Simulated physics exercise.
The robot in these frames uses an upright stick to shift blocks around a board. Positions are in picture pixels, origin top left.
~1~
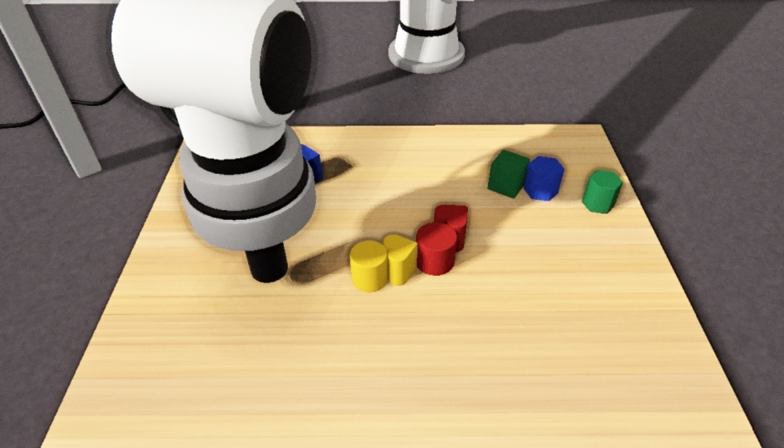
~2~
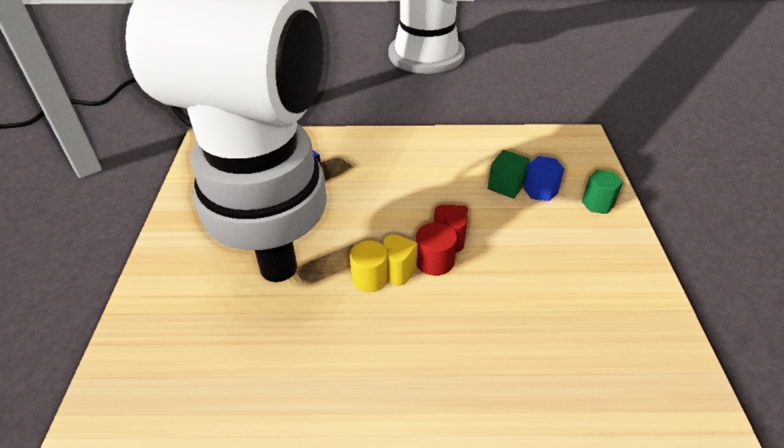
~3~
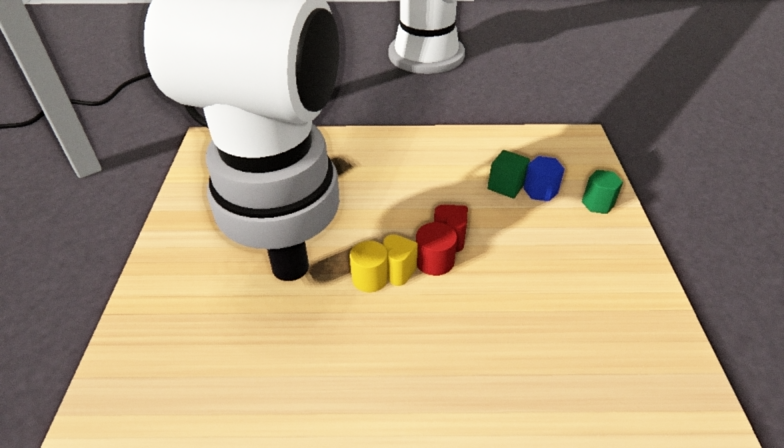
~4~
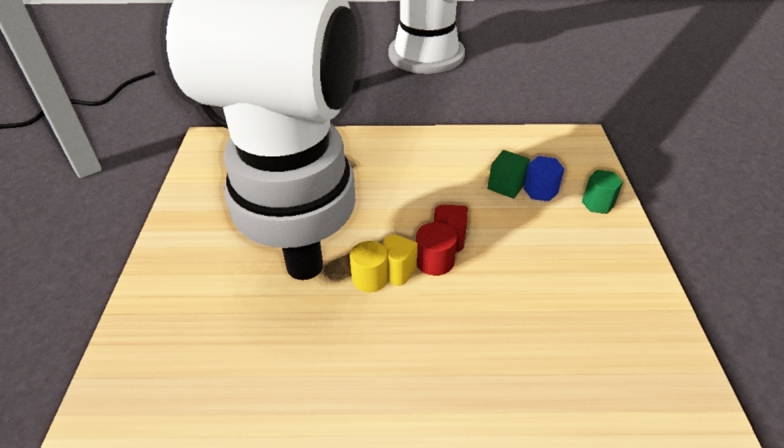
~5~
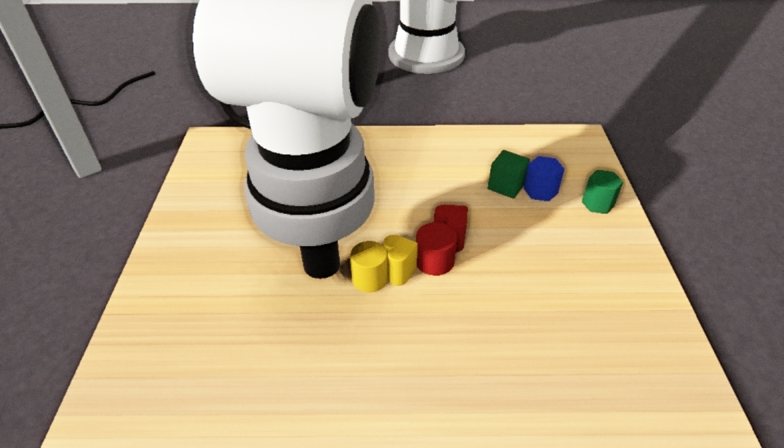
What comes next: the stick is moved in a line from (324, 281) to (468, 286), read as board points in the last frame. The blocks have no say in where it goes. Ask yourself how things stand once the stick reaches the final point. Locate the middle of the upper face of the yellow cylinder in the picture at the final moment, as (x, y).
Put as a pixel place, it's (510, 267).
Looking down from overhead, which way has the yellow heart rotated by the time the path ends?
It turns clockwise.
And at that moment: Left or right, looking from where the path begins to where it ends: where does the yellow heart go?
It is displaced to the right.
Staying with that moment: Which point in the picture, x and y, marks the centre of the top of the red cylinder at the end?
I'd say the red cylinder ends with its top centre at (481, 234).
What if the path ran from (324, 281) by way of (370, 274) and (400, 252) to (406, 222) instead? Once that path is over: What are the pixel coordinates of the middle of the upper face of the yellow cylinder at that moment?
If I read the scene right, the answer is (424, 254).
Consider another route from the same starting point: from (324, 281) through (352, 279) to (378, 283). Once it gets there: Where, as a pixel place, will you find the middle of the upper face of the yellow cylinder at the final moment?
I think it will end close to (415, 262).
The first path, step by step. One third of the way, stick at (371, 267); yellow cylinder at (409, 258); yellow heart at (440, 255); red cylinder at (461, 236); red heart at (457, 210), turned 25° anticlockwise.
Two thirds of the way, stick at (421, 269); yellow cylinder at (460, 263); yellow heart at (491, 267), turned 25° clockwise; red cylinder at (473, 236); red heart at (457, 210), turned 25° anticlockwise.
At the end, stick at (470, 270); yellow cylinder at (510, 267); yellow heart at (542, 275), turned 35° clockwise; red cylinder at (481, 234); red heart at (457, 210), turned 25° anticlockwise.
